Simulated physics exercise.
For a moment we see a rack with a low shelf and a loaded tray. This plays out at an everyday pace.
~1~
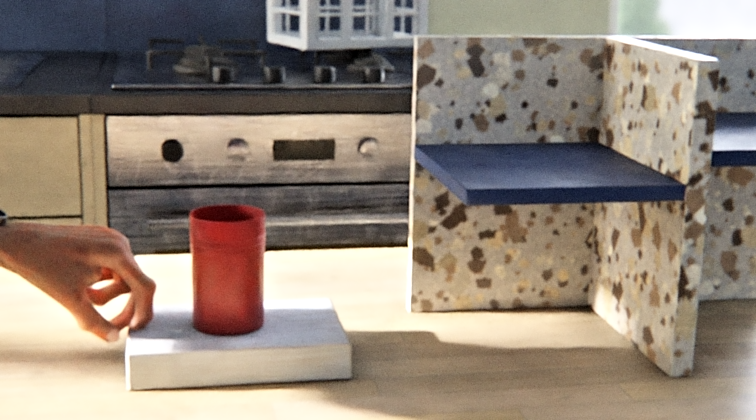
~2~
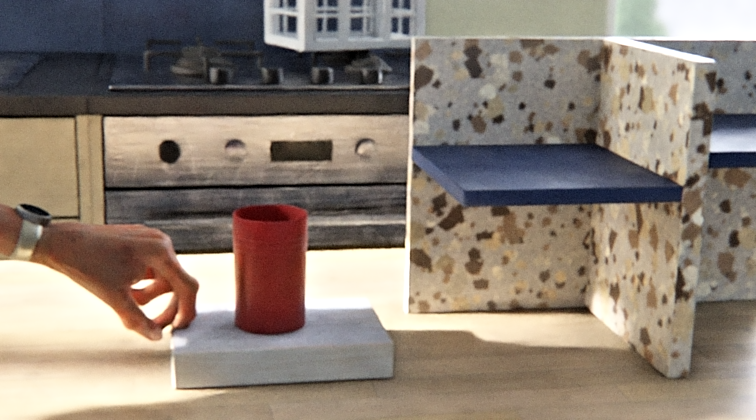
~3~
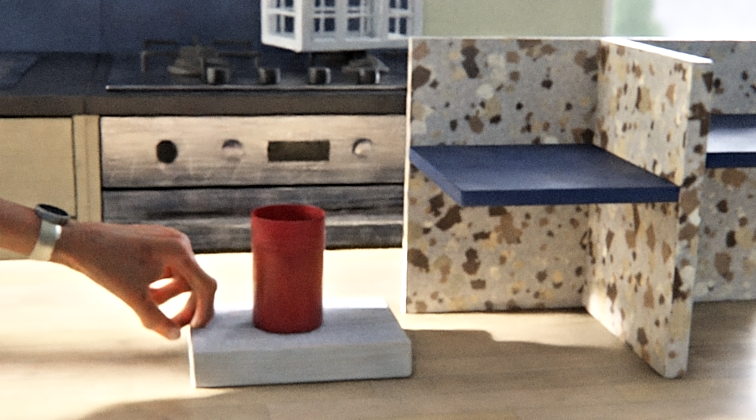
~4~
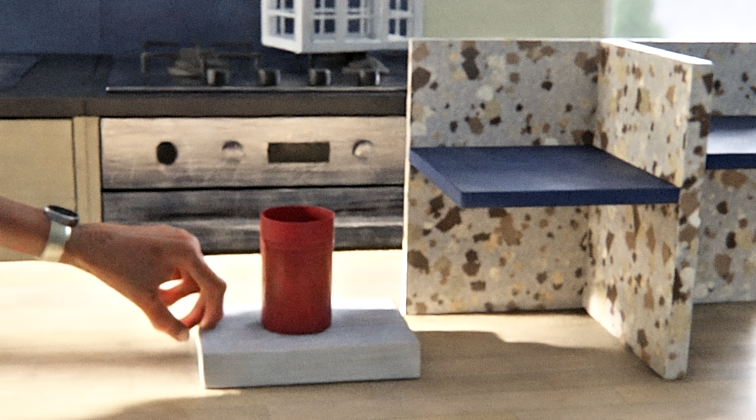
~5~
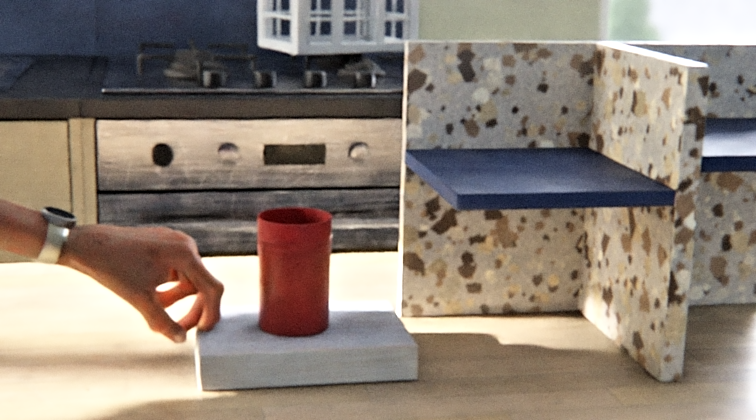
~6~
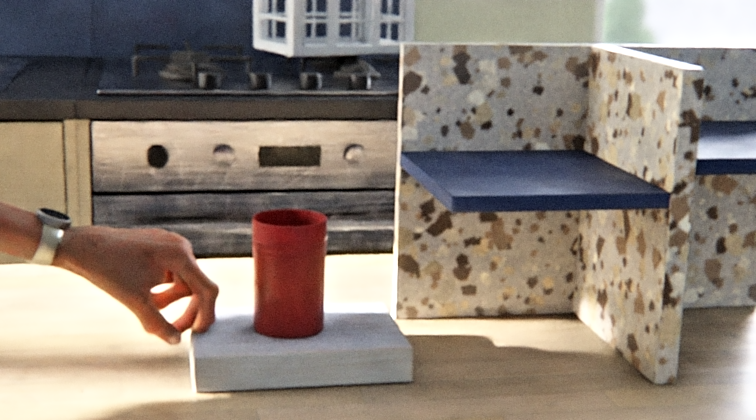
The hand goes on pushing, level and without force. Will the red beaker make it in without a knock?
Goes in unharmed.
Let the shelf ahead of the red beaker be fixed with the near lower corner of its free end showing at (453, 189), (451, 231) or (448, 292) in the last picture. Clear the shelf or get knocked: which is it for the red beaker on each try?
Free, free, hit.
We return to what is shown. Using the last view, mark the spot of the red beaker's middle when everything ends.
Looks like it settles somewhere around (509, 267).
Then, 0.78 s on from there, red beaker riding along near (345, 272).
Then, 1.44 s on from there, red beaker riding along near (414, 270).
Then, 2.02 s on from there, red beaker riding along near (472, 268).
In the end, the red beaker rides in untouched, near (509, 267).
